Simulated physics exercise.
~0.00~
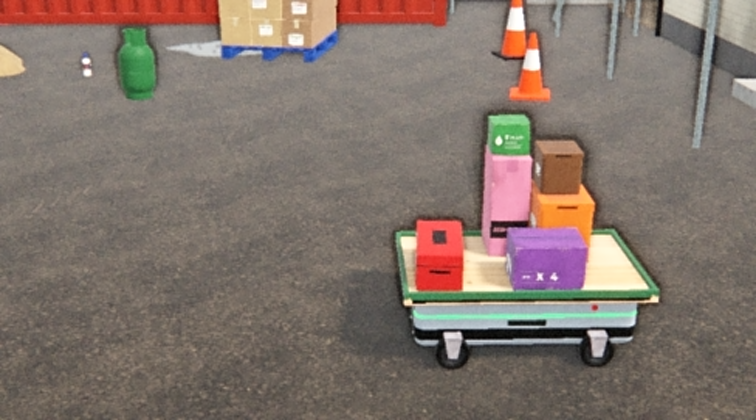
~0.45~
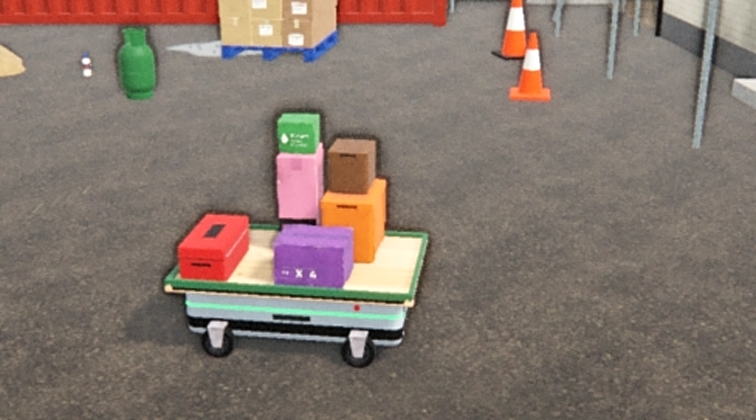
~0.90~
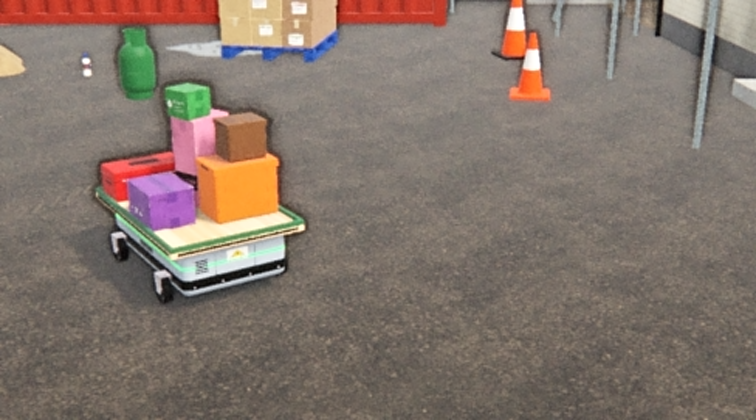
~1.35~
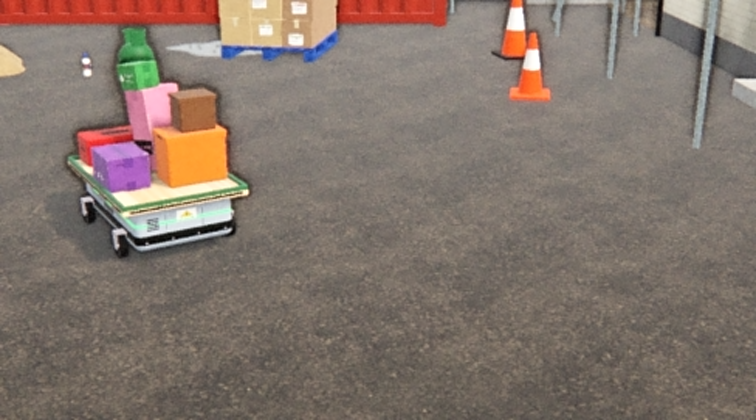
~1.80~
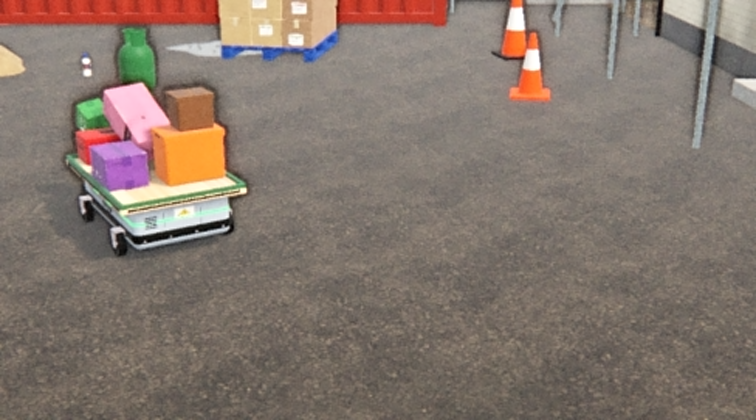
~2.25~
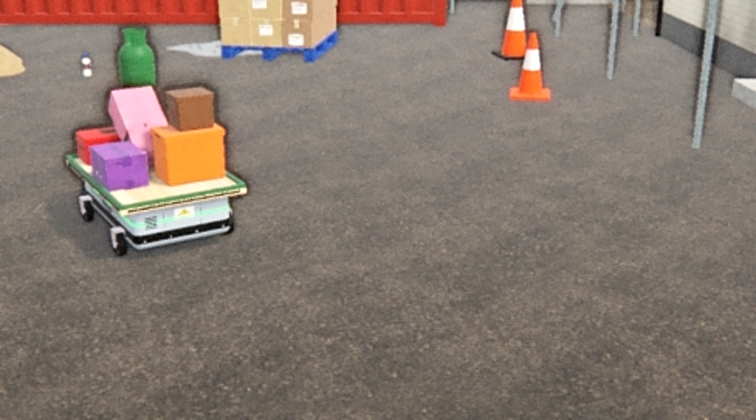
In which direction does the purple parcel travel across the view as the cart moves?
The purple parcel travels to the left, riding along on the cart.
